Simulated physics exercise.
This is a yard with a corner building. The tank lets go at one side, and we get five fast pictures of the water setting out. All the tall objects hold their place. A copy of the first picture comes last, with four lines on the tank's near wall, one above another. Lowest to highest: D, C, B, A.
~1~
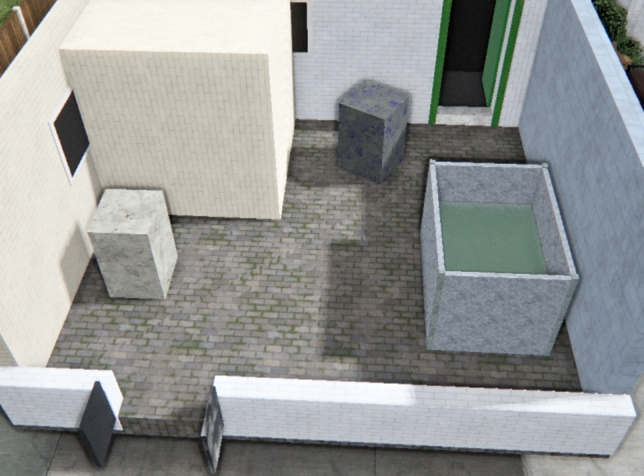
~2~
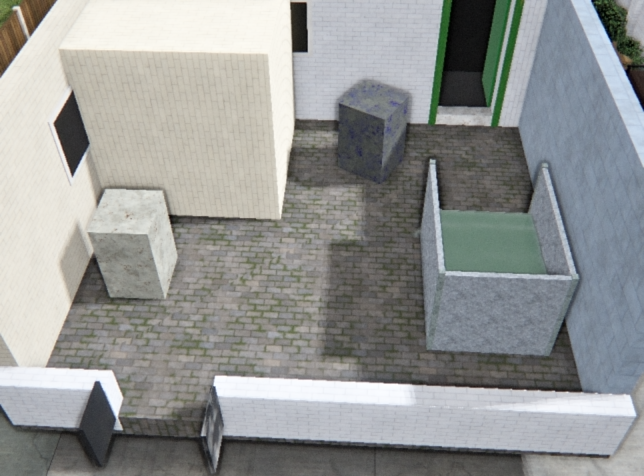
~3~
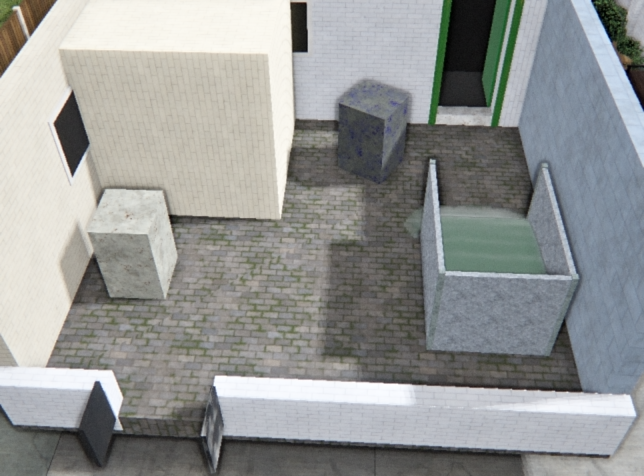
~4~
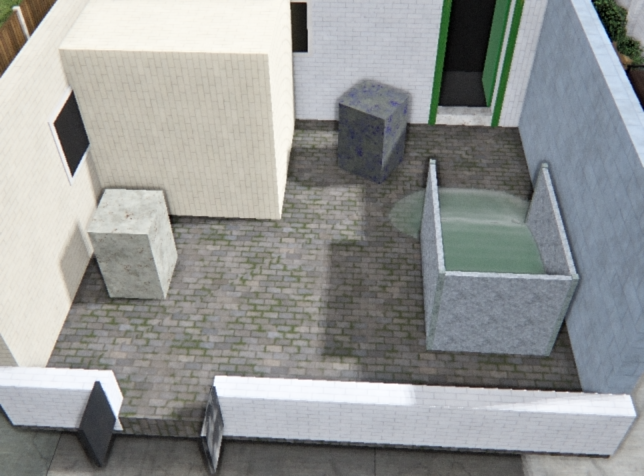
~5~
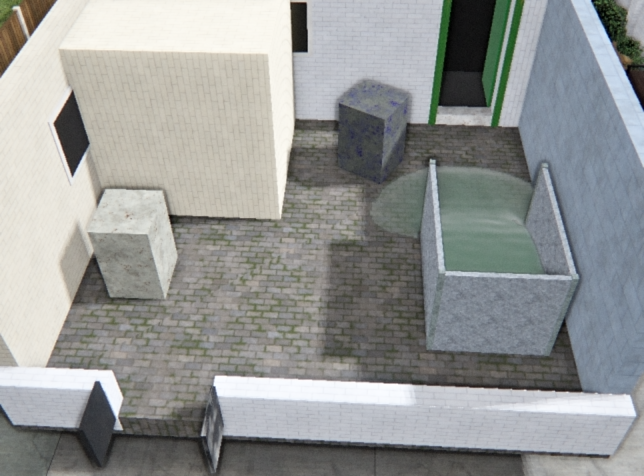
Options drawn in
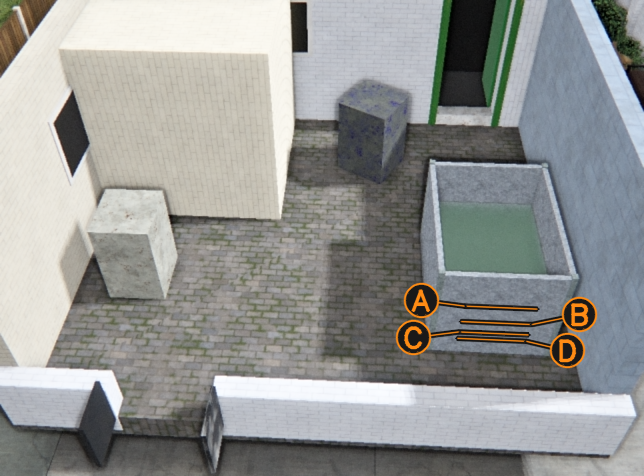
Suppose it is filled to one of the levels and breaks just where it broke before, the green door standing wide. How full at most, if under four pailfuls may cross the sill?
I would pick mark C.
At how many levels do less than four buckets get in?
Two of them.
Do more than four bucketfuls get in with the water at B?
Yes, it does.
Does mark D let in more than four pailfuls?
No, that is safe.
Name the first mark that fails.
That is mark B.
On the marked copy, A at (500, 307); B at (496, 323); C at (493, 333); D at (491, 339); from the bottom up D, C, B, A.
With A, dozens of bucketfuls pour in.
With B, about 8 bucketfuls get in.
With C, a splash gets over, under a bucket.
With D, nothing gets over.
